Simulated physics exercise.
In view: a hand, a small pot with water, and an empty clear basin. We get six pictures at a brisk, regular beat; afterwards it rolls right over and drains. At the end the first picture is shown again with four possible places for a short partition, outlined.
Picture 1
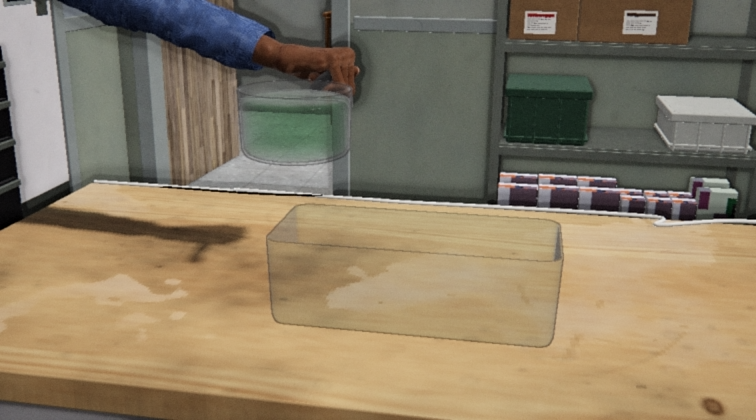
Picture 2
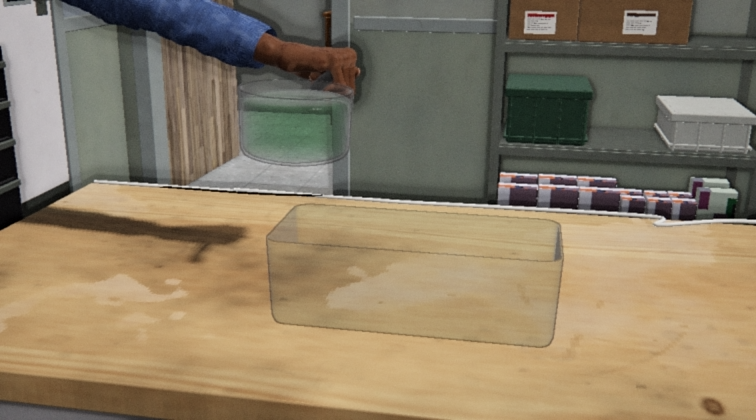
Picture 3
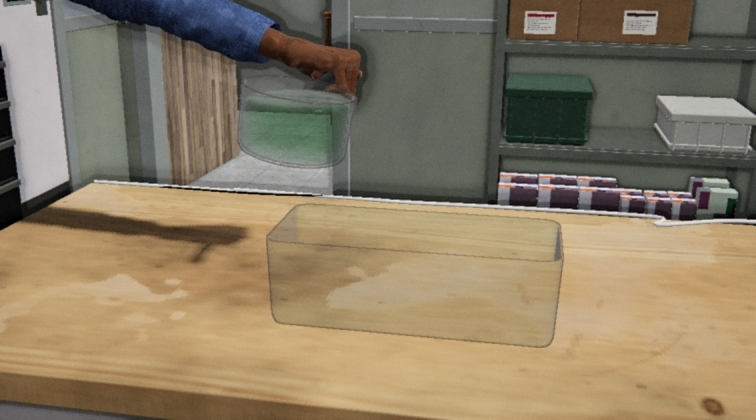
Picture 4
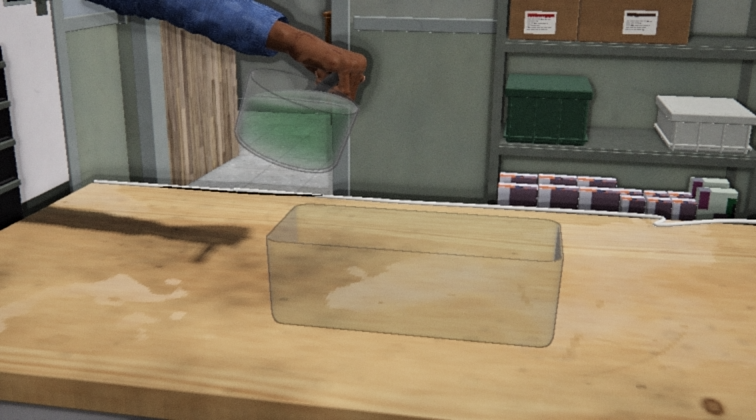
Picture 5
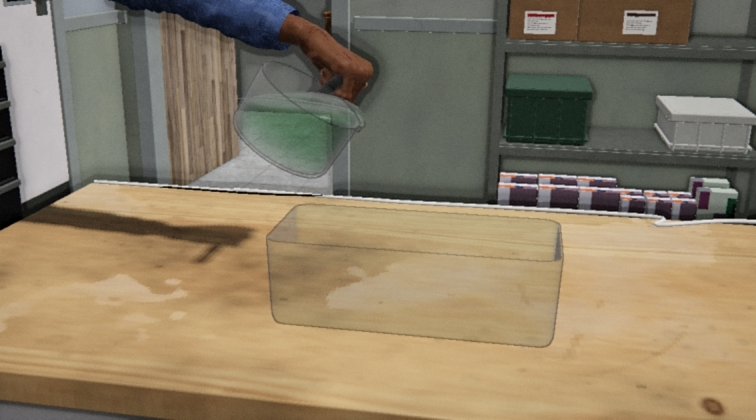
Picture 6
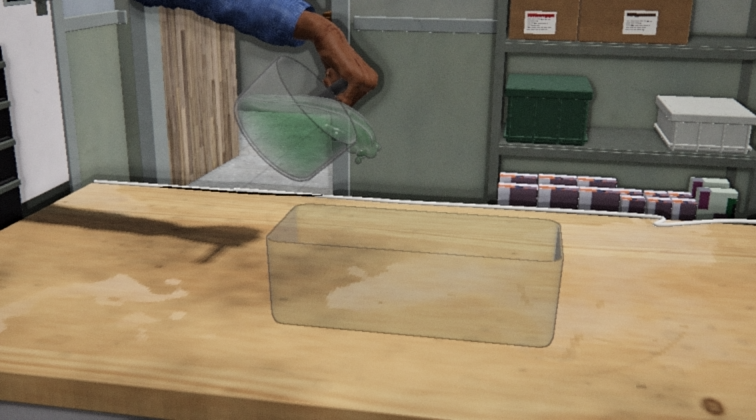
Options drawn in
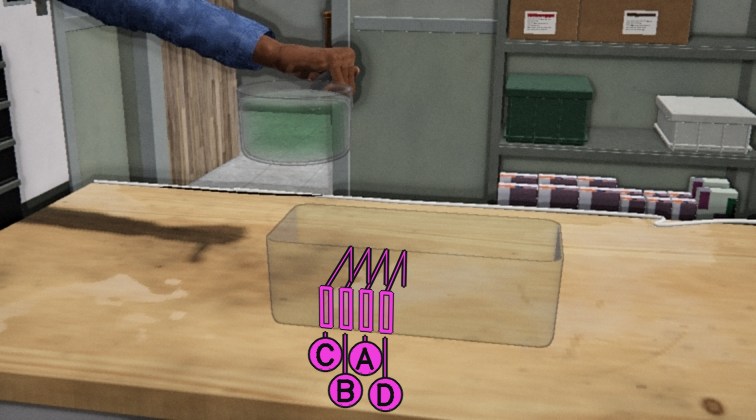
A hand holding a small clear pot of water above an empty clear basin, steadily tilting it until water spills over the lip.
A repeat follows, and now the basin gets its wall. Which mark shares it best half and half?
Use slot D.
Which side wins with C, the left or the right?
The right one.
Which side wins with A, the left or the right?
The right side.
In magenta, A at (364, 336); B at (345, 334); C at (325, 332); D at (385, 338).
With A, about 21 % ends left of the wall and 78 % right of it.
With B, about 6 % ends left of the wall and 93 % right of it.
With C, about 6 % ends left of the wall and 93 % right of it.
With D, about 52 % ends left of the wall and 47 % right of it.
